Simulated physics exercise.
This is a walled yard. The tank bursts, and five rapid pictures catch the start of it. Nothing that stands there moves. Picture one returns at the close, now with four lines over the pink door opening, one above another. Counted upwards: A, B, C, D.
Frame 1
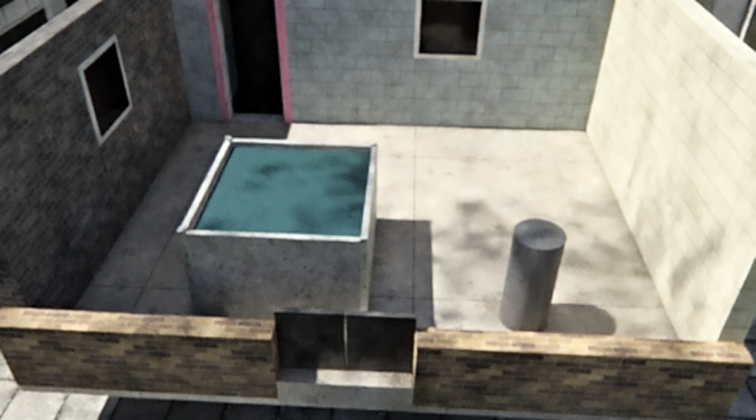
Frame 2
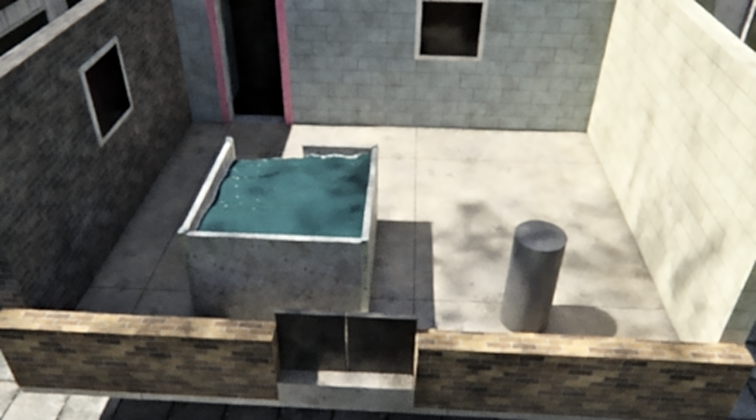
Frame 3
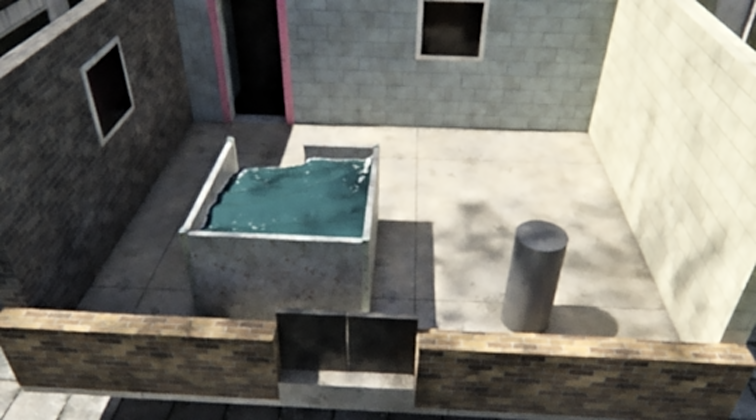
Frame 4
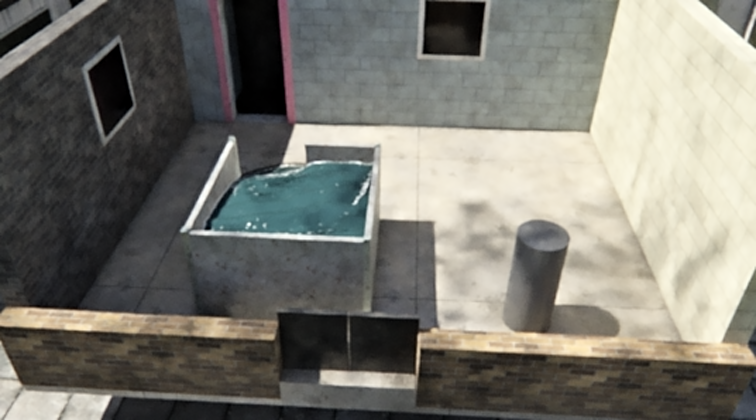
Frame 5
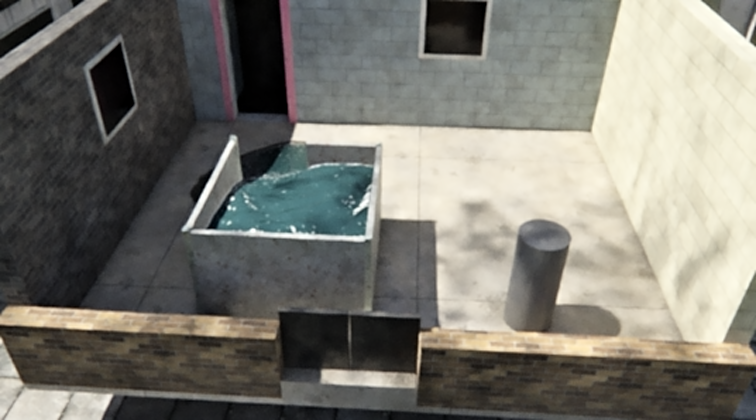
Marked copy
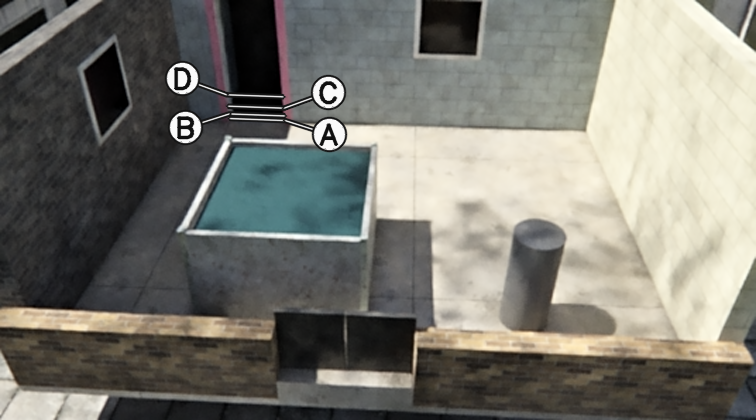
A walled yard is seen from above, with a dark brick wall and framed window at left, a pale wall at right, and a pink-edged doorway in the grey back wall. A square tank of teal water stands left of centre behind a low brick wall and gate, a grey cylinder at right. Part of the tank's back rim opens, its water ripples and lowers slightly, and some spreads onto the ground behind.
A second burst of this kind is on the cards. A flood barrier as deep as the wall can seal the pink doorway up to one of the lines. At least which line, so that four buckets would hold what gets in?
D is the one.
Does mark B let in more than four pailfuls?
Yes, it does.
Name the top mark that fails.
It is C.
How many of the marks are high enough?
One.
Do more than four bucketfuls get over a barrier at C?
Yes.
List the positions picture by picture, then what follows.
In the first frame, water in the tank at rest, its middle at (289, 190); foot of the pink doorway at (257, 122); shut gate at (346, 320).
In the second frame, water covers 1 % of the ground, its front hidden from here.
In the third frame, water covers 3 % of the ground, its front hidden from here.
In the fourth frame, water covers 6 % of the ground, its front hidden from here.
In the fifth frame, 12 % of the ground under water, visible out to (293, 143).
In white, A at (257, 119); B at (256, 114); C at (256, 107); D at (254, 95); from the bottom up A, B, C, D.
For mark A, dozens of bucketfuls pour in.
For mark B, dozens of bucketfuls pour in.
For mark C, about 11 bucketfuls get in.
For mark D, a splash gets over, under a bucket.
